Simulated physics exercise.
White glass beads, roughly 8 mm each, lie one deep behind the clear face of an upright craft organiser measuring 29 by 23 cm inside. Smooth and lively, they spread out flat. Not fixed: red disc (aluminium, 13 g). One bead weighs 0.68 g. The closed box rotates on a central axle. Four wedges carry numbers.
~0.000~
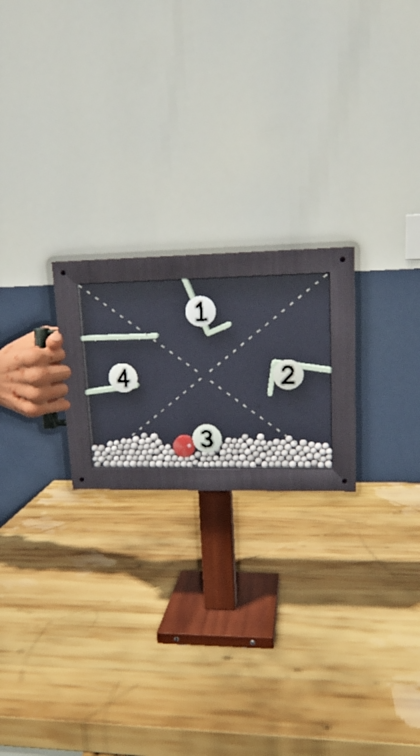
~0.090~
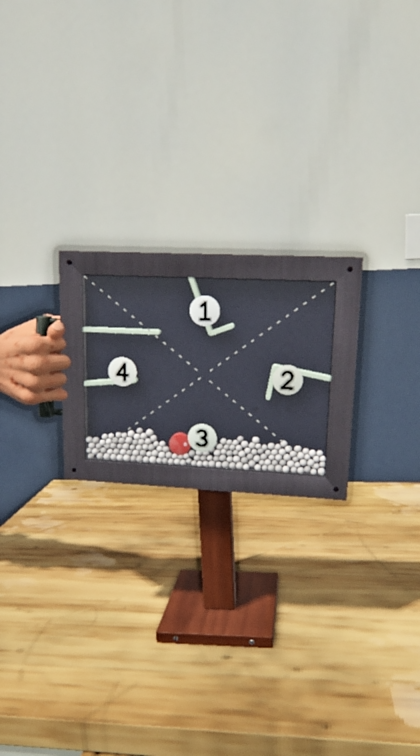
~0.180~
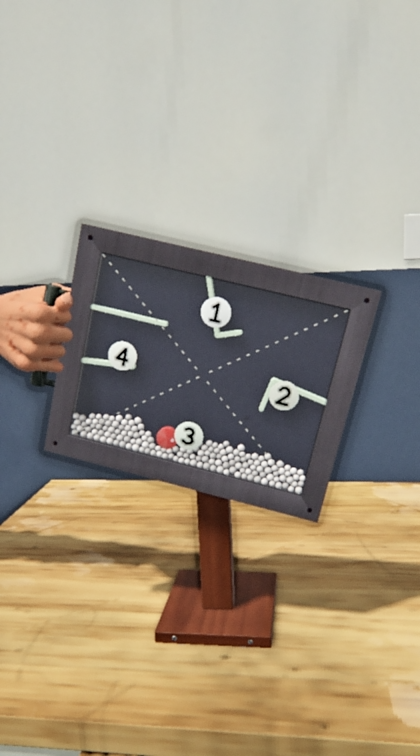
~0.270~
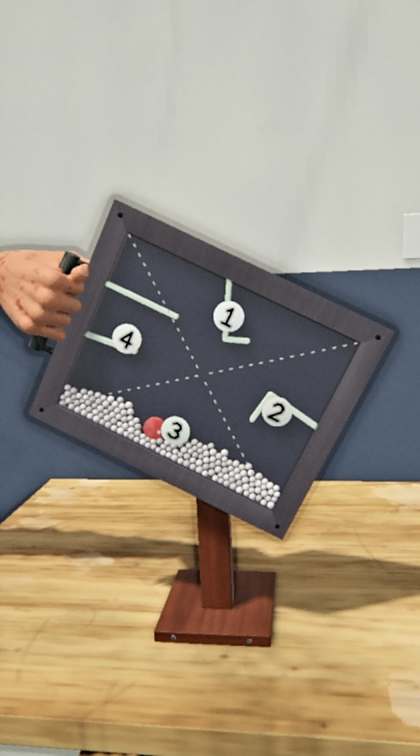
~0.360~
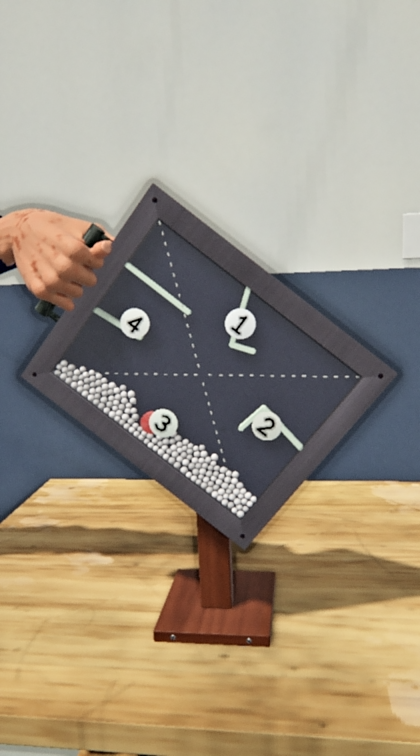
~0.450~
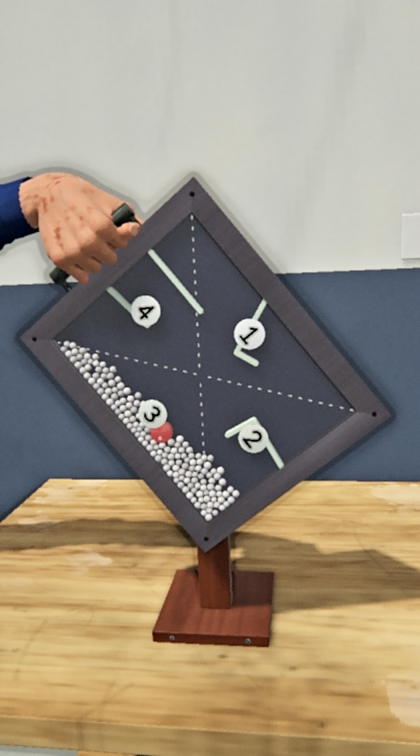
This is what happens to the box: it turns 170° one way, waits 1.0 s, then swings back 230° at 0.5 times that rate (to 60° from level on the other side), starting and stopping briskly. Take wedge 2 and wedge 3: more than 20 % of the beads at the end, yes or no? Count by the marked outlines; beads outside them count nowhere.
No. 2: No, no. 3: Yes.
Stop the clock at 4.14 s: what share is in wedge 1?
Some 10 per cent.
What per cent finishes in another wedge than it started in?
About 50 per cent.
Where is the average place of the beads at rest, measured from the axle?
About 3 cm right and 11 cm below.
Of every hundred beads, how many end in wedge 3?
About 55 per cent.
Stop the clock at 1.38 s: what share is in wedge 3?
Some 10 per cent.
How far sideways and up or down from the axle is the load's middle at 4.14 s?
About 7 cm right and 10 cm below.
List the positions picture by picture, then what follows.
Level; about 160 beads; beads centred (210, 454); top one (144, 436); red disc (184, 446); no. 1 (201, 311), no. 2 (288, 375), no. 3 (207, 439), no. 4 (123, 378), in the first frame.
Turned 4° clockwise; beads centred (204, 453); top one (140, 431), in the second frame.
Turned 15° clockwise; beads centred (188, 451); top one (76, 416); wall ends (165, 324), (240, 332), (262, 408), (133, 367), in the third frame.
Turned 27° clockwise; beads centred (171, 445); top one (68, 388); red disc (155, 428), in the fourth frame.
Turned 40° clockwise; beads centred (161, 439); top one (64, 363), in the fifth frame.
Turned 52° clockwise; beads centred (158, 439); top one (67, 344); red disc (162, 432); no. 1 (250, 334), no. 2 (253, 439), no. 3 (153, 414), no. 4 (146, 311), in the sixth frame.
After 1.38 s, it stands 170° clockwise; the beads' middle is 10 cm left of and level with the centre; no. 1, 15 %, no. 2, 75 %, no. 3, 10 %.
After 4.14 s, it stands 55° clockwise; the beads' middle is 7 cm right of and 10 cm below the centre; no. 1, 10 %, no. 2, 85 %, no. 3, 10 %.
After 5.90 s, it stands 60° anticlockwise; the beads' middle is 3 cm right of and 11 cm below the centre; no. 3, 55 %, no. 4, 45 %.
All still by 7.0 s, it stands 60° anticlockwise; no. 1, 0 %, no. 2, 0 %, no. 3, 55 %, no. 4, 45 %.
